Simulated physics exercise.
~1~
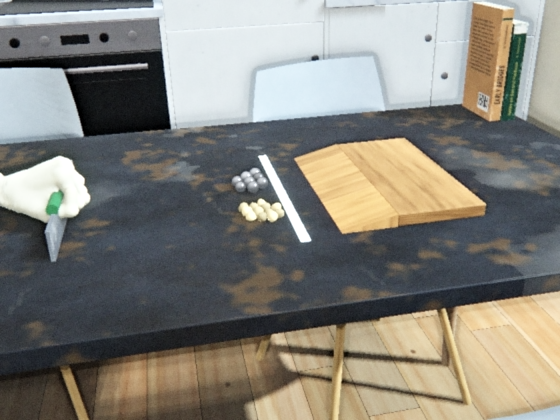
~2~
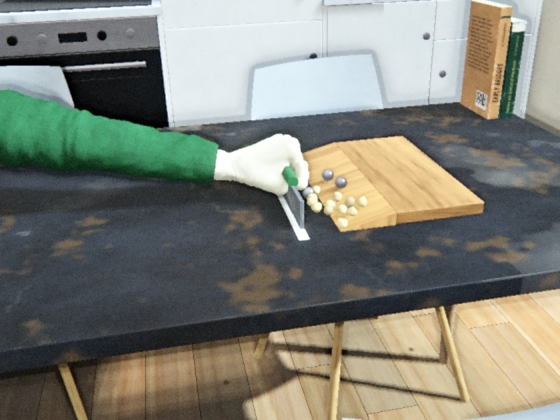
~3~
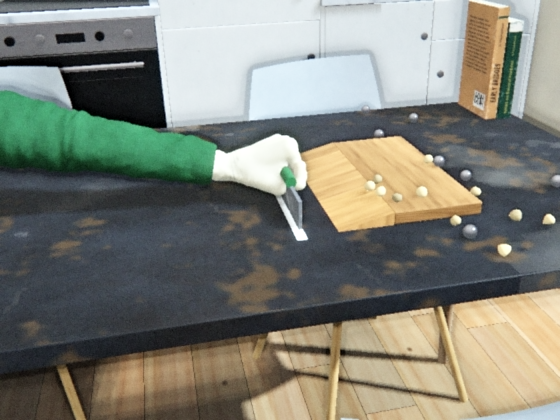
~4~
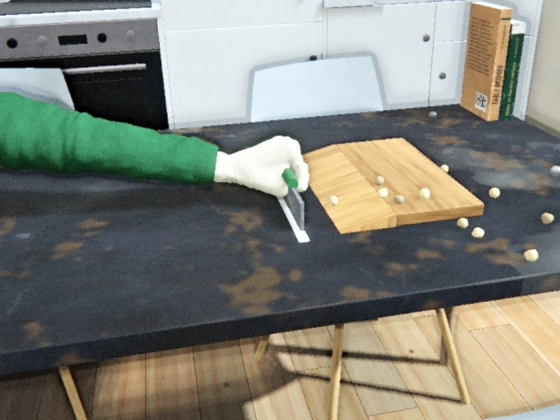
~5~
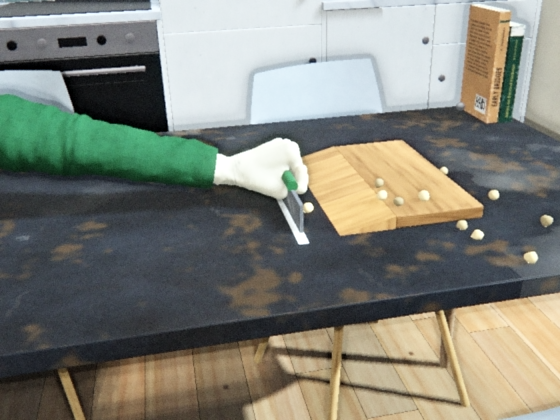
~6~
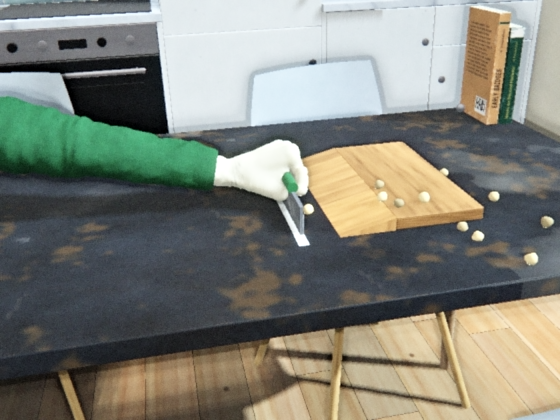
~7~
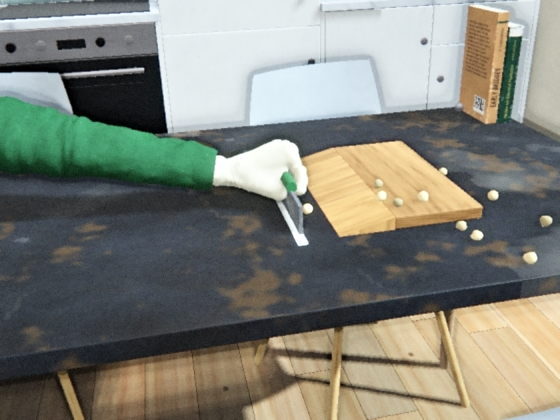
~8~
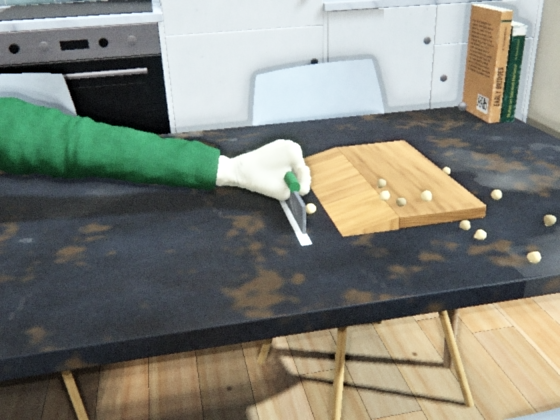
The footage shows a green-sleeved hand pushing small grey and cream balls rightward with a scraper to white tape before a wooden ramp, where it stops; the balls scatter onward, the grey ones leaving the tabletop, while cream ones rest on and beyond the ramp, one short of it.
